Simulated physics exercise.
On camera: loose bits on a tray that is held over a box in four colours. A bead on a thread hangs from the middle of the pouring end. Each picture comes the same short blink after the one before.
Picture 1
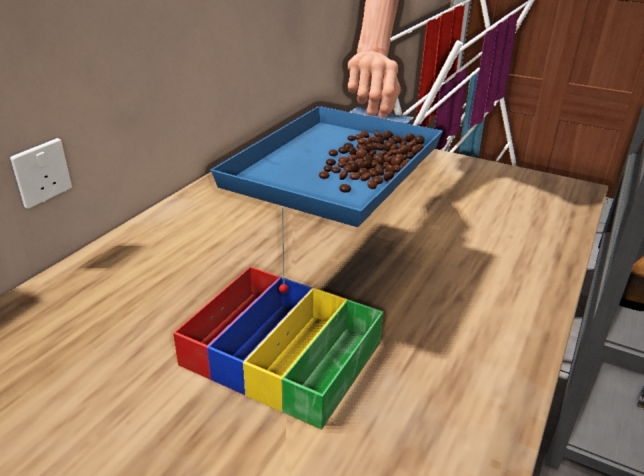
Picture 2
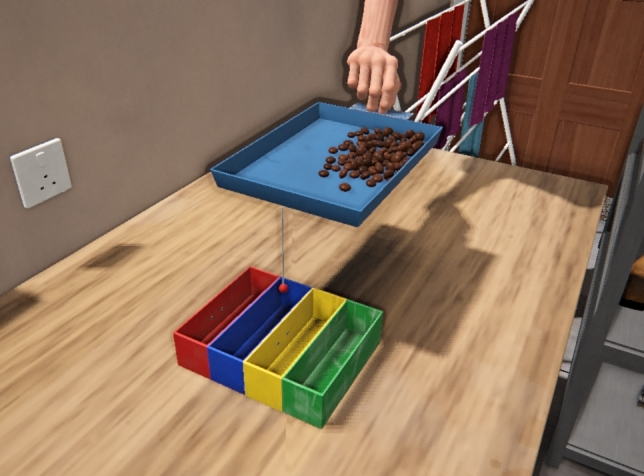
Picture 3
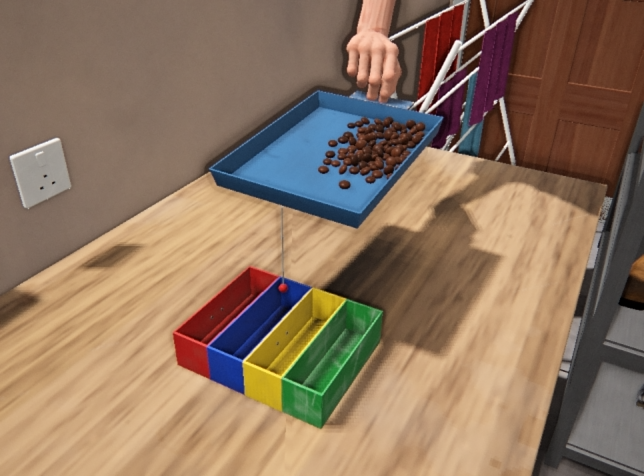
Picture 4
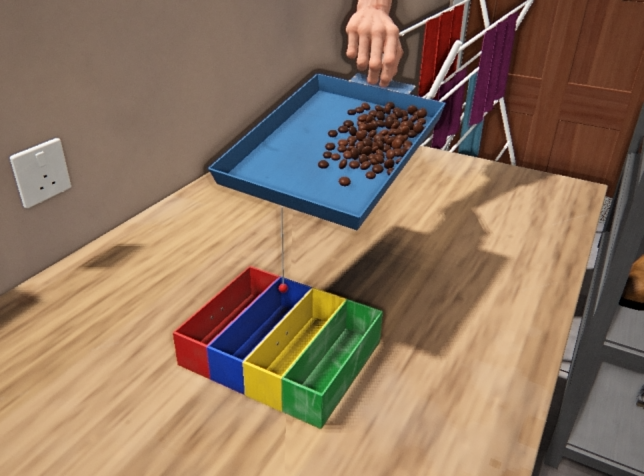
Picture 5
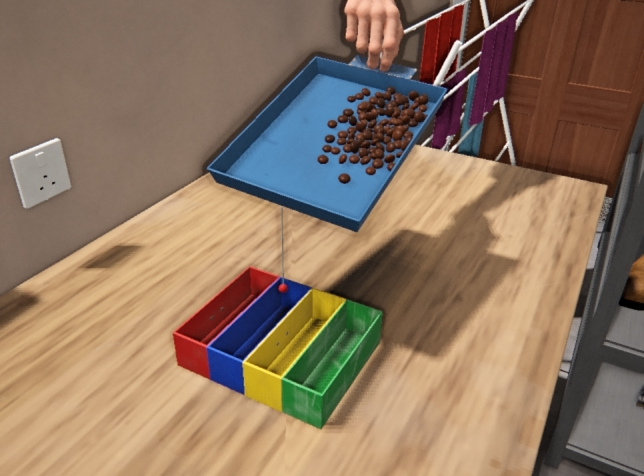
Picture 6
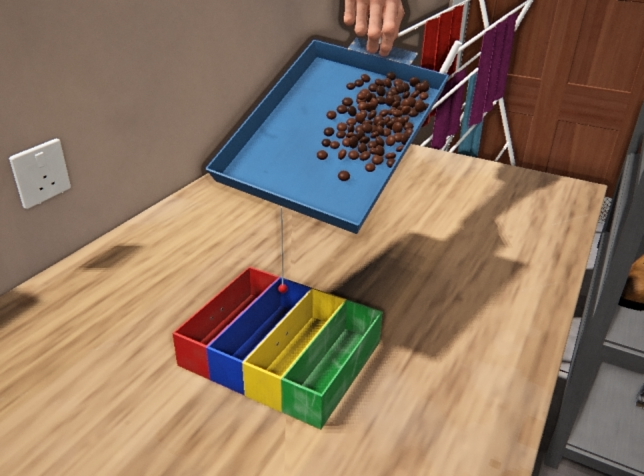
A blue tray of small brown pieces, gripped at its far edge by a hand, tilts steadily as that edge rises, its near edge dipping slightly toward the right corner while the pieces stay bunched on the right. Below, a red bead hangs on a thread above an open box with red, blue, yellow and green compartments. The unmoving view looks down on a wooden tabletop beside a wall socket, with a drying rack behind.
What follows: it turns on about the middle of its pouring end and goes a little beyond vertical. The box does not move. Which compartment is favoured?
Fullest: The green cell.
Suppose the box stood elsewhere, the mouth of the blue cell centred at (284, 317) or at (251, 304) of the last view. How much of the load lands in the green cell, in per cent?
About 30 and 40 per cent.
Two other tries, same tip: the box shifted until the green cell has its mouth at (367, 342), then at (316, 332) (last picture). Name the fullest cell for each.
First yellow, then the cell in green.
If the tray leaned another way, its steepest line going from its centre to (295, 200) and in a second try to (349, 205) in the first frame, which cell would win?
In turn: The yellow one; the cell in green.
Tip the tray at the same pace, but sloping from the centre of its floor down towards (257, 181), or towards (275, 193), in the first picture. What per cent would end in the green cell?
In turn 0 and 0 in a hundred.
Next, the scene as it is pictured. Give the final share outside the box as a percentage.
Some 10 per cent.
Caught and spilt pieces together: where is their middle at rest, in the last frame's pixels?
At about (315, 380).
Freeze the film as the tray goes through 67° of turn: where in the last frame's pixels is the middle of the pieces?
Close to (335, 210).
Soon, tray tipped steeply; most on the tray; a small part falling or outside the box.
A while on, tray tipped past a quarter turn; about a quarter on the tray; about a third in the green cell; a small part in the yellow cell; a small part in the blue cell; about a quarter falling or outside the box.
Towards the end, tray tipped past a quarter turn; about half in the green cell; about a quarter in the yellow cell; a small part in the blue cell; a small part falling or outside the box.
Finally, tray tipped past a quarter turn; about half in the green cell; about a quarter in the yellow cell; a small part in the blue cell; none in the red cell; a small part outside the box.
